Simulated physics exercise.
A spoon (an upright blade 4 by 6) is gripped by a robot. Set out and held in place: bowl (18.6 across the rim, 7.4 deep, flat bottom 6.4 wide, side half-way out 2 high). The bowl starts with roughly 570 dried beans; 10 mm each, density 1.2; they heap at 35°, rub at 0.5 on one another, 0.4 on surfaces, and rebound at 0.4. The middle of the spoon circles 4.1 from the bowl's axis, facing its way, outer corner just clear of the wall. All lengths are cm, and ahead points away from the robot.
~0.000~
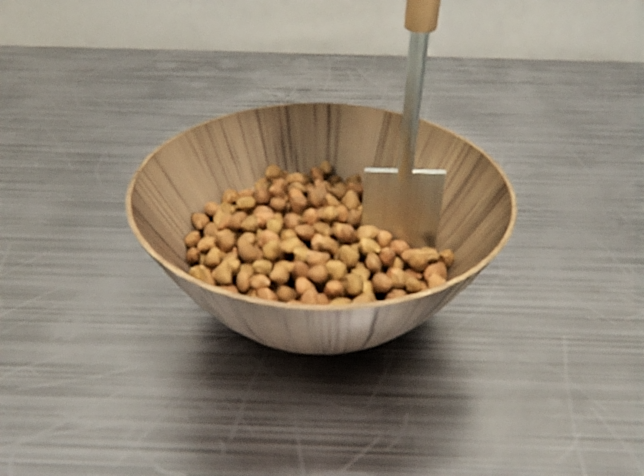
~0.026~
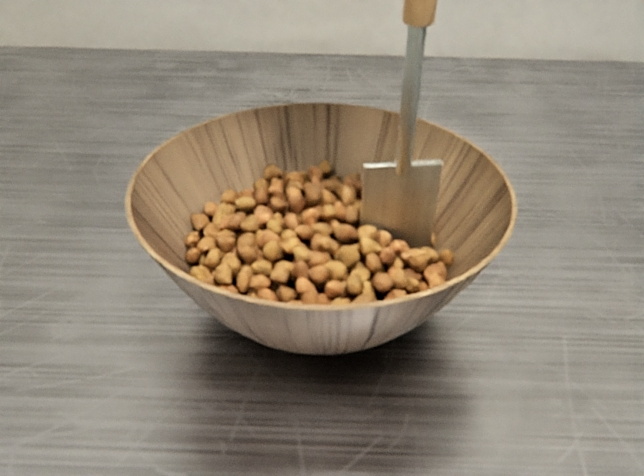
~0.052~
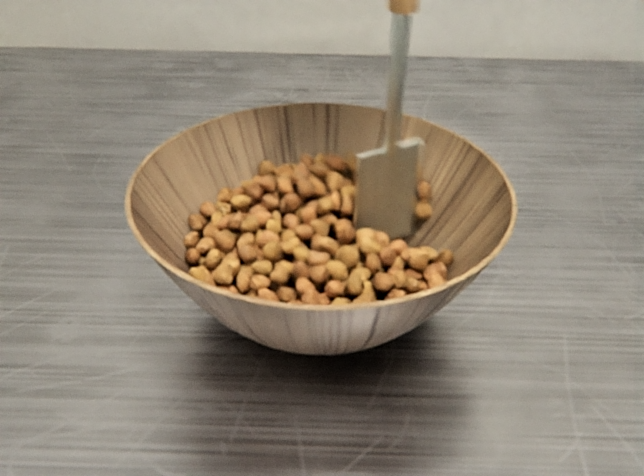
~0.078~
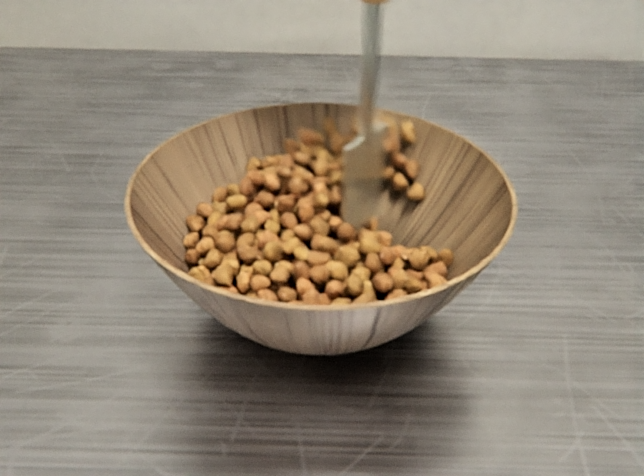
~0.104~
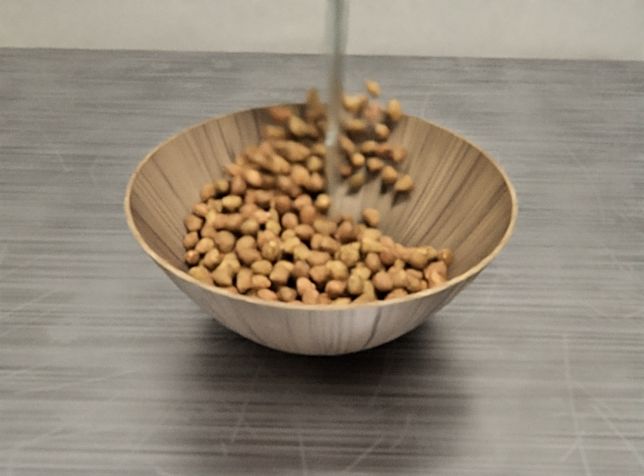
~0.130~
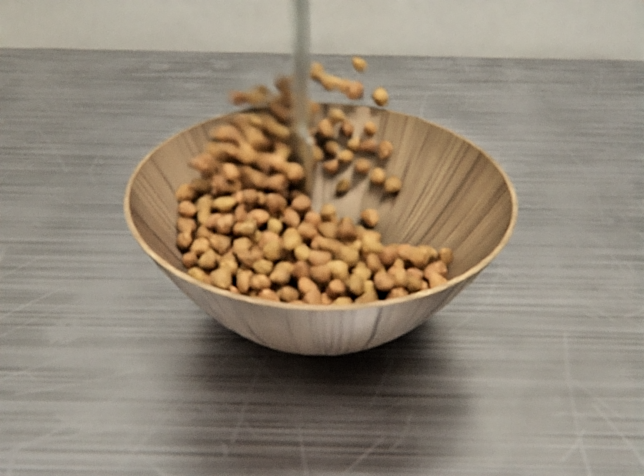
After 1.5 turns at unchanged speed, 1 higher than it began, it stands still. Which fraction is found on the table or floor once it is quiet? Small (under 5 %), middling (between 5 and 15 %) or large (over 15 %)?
On the table or floor the share is large, over 15 %.
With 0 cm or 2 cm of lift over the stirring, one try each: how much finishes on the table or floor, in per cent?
About 30 and 20 per cent.
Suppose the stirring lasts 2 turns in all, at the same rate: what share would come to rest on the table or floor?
In that case some 30 per cent.
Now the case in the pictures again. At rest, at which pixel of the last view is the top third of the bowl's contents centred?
Around (264, 241).
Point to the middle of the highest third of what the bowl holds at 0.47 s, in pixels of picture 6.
At about (340, 167).
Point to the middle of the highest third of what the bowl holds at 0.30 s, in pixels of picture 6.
Near (353, 270).
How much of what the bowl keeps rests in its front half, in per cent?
Some 50 per cent.
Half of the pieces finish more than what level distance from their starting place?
Some 9 cm.
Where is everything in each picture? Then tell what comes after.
In the first frame, spoon neck at (408, 143), 0° round; upper third of the load around (319, 237), from x 190 to 445, top at y 170; 573 in the bowl.
In the second frame, spoon neck at (406, 136), 8° round; upper third of the load around (319, 234), from x 190 to 445, top at y 170.
In the third frame, spoon neck at (393, 121), 31° round; upper third of the load around (319, 213), from x 190 to 445, top at y 160.
In the fourth frame, spoon neck at (367, 109), 56° round; upper third of the load around (311, 201), from x 190 to 445, top at y 125.
In the fifth frame, spoon neck at (335, 102), 82° round; upper third of the load around (299, 188), from x 190 to 445, top at y 90.
In the sixth frame, spoon neck at (300, 101), 107° round; upper third of the load around (270, 181), from x 185 to 445, top at y 65; 569 in the bowl, 4 in flight or on the tool.
After 0.30 s, 272° round, highest piece 11 above the table; 507 in the bowl, 17 on the table or floor, 49 in flight or on the tool.
After 0.47 s, 78° round, highest piece 10 above the table; 445 in the bowl, 99 on the table or floor, 29 in flight or on the tool.
After 0.76 s, 180° round, highest piece 7 above the table; 427 in the bowl, 145 on the table or floor, 1 in flight or on the tool.
After 1.46 s, 180° round, highest piece 7 above the table; 427 in the bowl, 146 on the table or floor.
At rest, 427 in the bowl, 146 on the table or floor. That is 25 % on the table or floor.
